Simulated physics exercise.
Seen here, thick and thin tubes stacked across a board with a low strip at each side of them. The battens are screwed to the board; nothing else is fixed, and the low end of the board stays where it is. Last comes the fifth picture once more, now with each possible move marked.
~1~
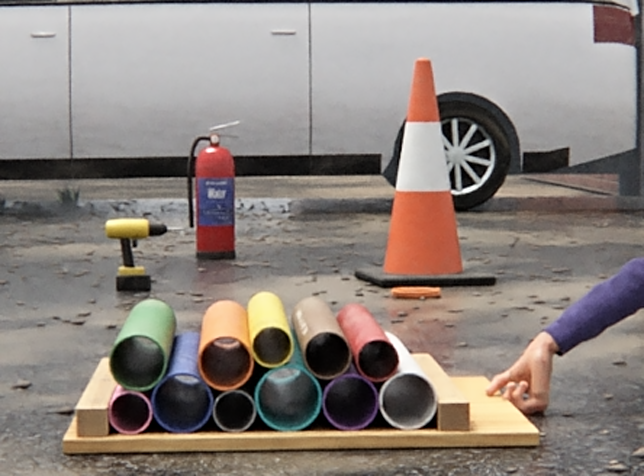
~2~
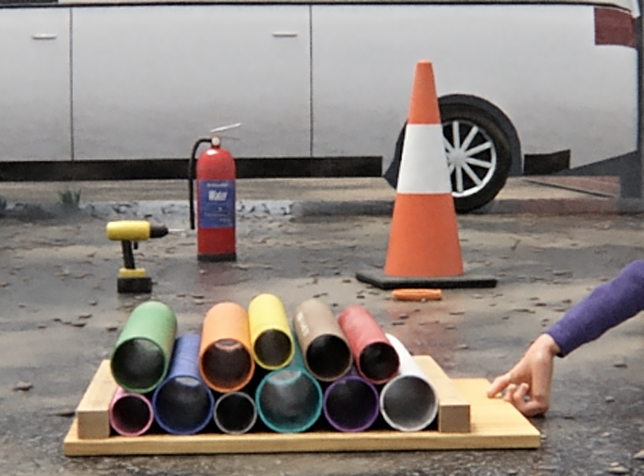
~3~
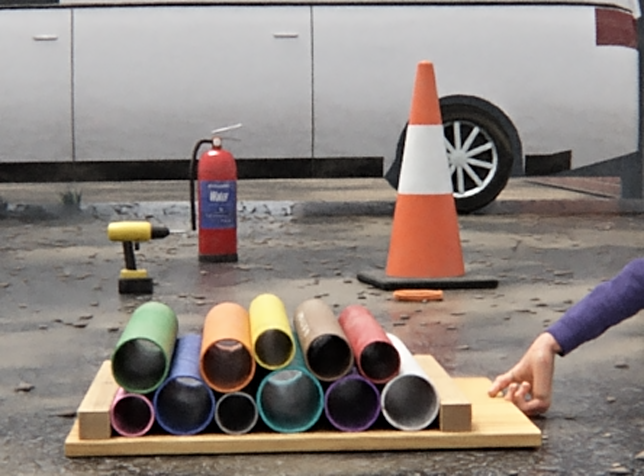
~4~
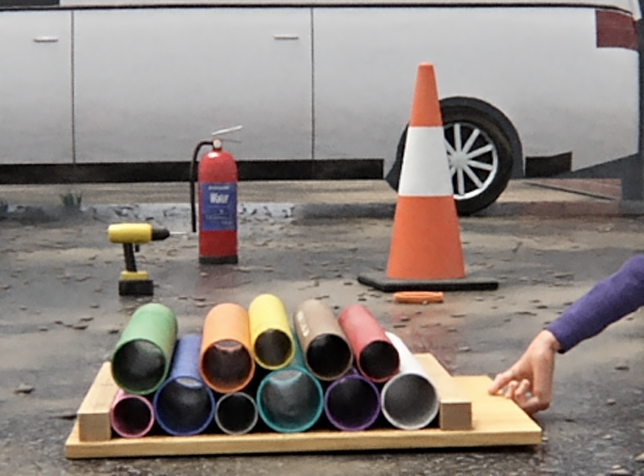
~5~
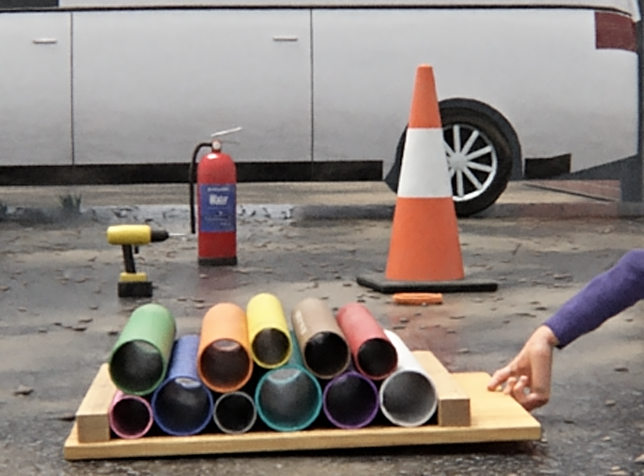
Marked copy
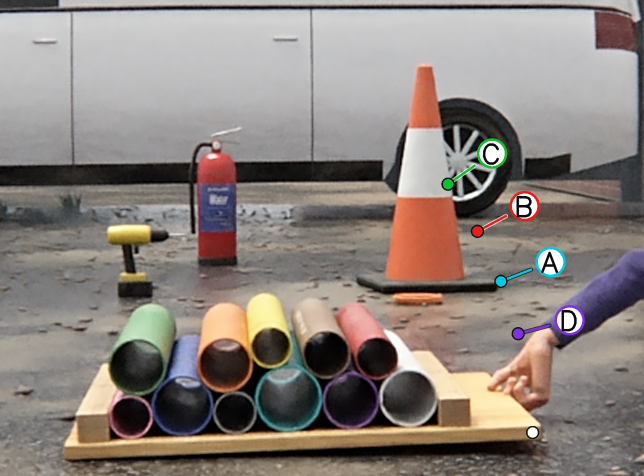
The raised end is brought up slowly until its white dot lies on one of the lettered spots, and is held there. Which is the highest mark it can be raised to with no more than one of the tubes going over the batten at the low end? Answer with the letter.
The last mark within the limit is C.
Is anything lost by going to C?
At C: Yes.
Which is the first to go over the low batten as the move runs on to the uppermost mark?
It is the green one.
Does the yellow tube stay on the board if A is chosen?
Yes.
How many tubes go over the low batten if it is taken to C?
With C, one.
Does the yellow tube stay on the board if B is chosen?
Yes, with B.
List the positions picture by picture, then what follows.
The first picture shows pink tube (130, 413); blue tube (182, 403); grey tube (234, 411).
The second picture shows grey tube (235, 413); turquoise tube (289, 400).
The third picture shows board (298, 400); purple tube (352, 403); white tube (411, 401); green tube (140, 365).
The fourth picture shows board (298, 400); pink tube (132, 416); blue tube (184, 405).
The fifth picture shows board (297, 398); pink tube (131, 417); blue tube (182, 406).
On the marked copy, A at (501, 281); B at (477, 231); C at (448, 184); D at (518, 334); the white dot at (533, 432).
Following C. Soon after the start, board at 19°.
Later, board at 34°.
In the end, board at 34°, one over the low batten (green).
As for the rest, A one over the low batten (green); B one over the low batten (green); D one over the low batten (green).
